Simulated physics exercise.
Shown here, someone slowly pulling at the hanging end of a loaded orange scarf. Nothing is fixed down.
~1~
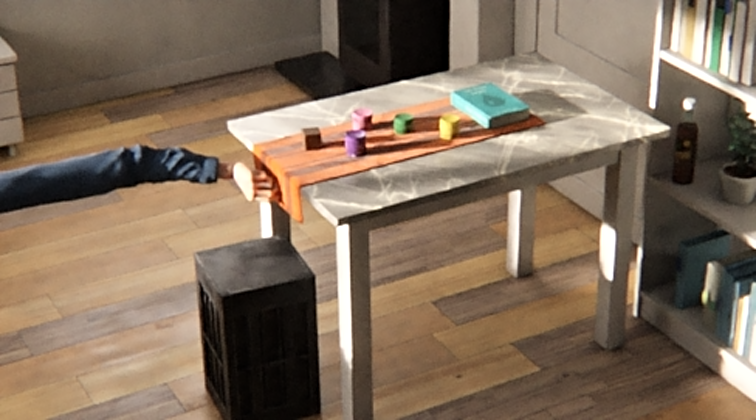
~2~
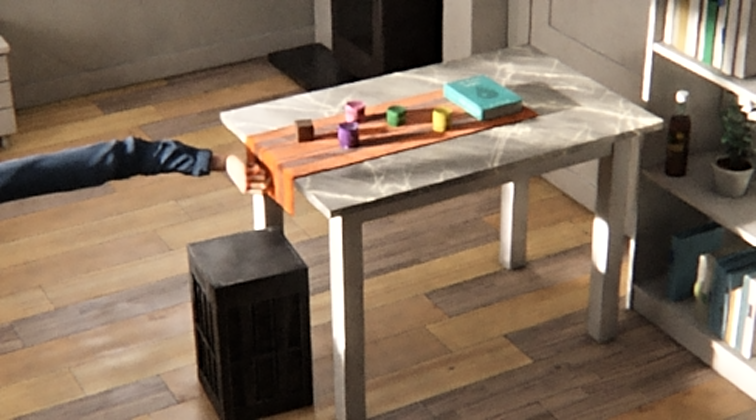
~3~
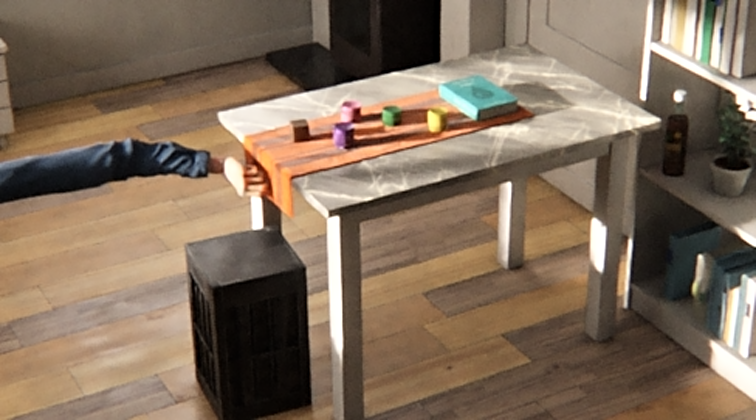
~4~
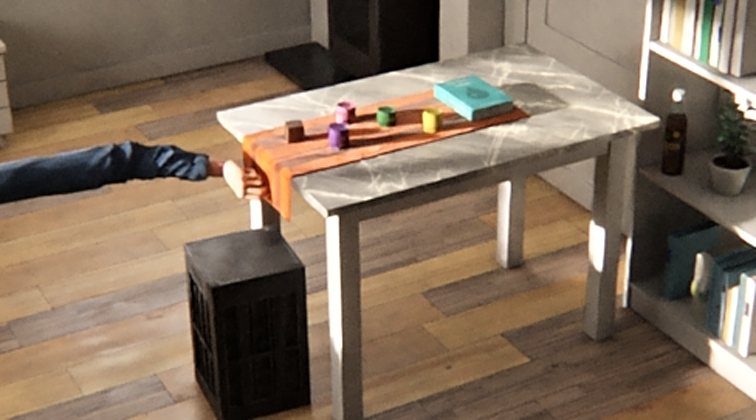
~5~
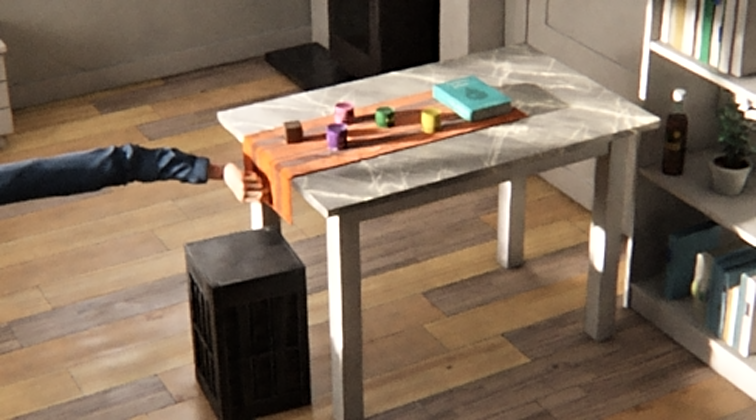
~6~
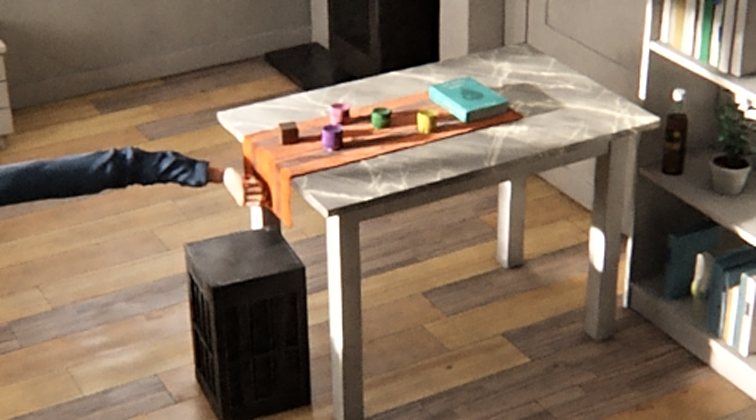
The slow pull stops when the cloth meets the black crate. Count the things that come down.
The count of fallen things is one.
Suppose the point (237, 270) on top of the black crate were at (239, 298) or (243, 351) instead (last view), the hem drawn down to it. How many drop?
Then 2 and 4.
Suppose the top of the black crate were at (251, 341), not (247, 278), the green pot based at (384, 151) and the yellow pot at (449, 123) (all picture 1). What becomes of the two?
The green pot tumbles off; the yellow pot keeps its place on top.
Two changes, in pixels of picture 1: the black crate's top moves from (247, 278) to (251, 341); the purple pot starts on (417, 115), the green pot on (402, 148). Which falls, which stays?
The purple pot survives, the green pot is carried off.
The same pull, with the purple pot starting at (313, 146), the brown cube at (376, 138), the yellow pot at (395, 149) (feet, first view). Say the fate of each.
The purple pot comes down; the brown cube does not fall; the yellow pot survives.
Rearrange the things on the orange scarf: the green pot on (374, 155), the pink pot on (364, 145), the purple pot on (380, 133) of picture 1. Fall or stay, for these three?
The green pot survives; the pink pot holds on; the purple pot survives.
Soon after, hem near (269, 226); all still up.
After that, hem on the crate; brown cube gone.
In the end, hem on the crate; brown cube gone. It carries off one.
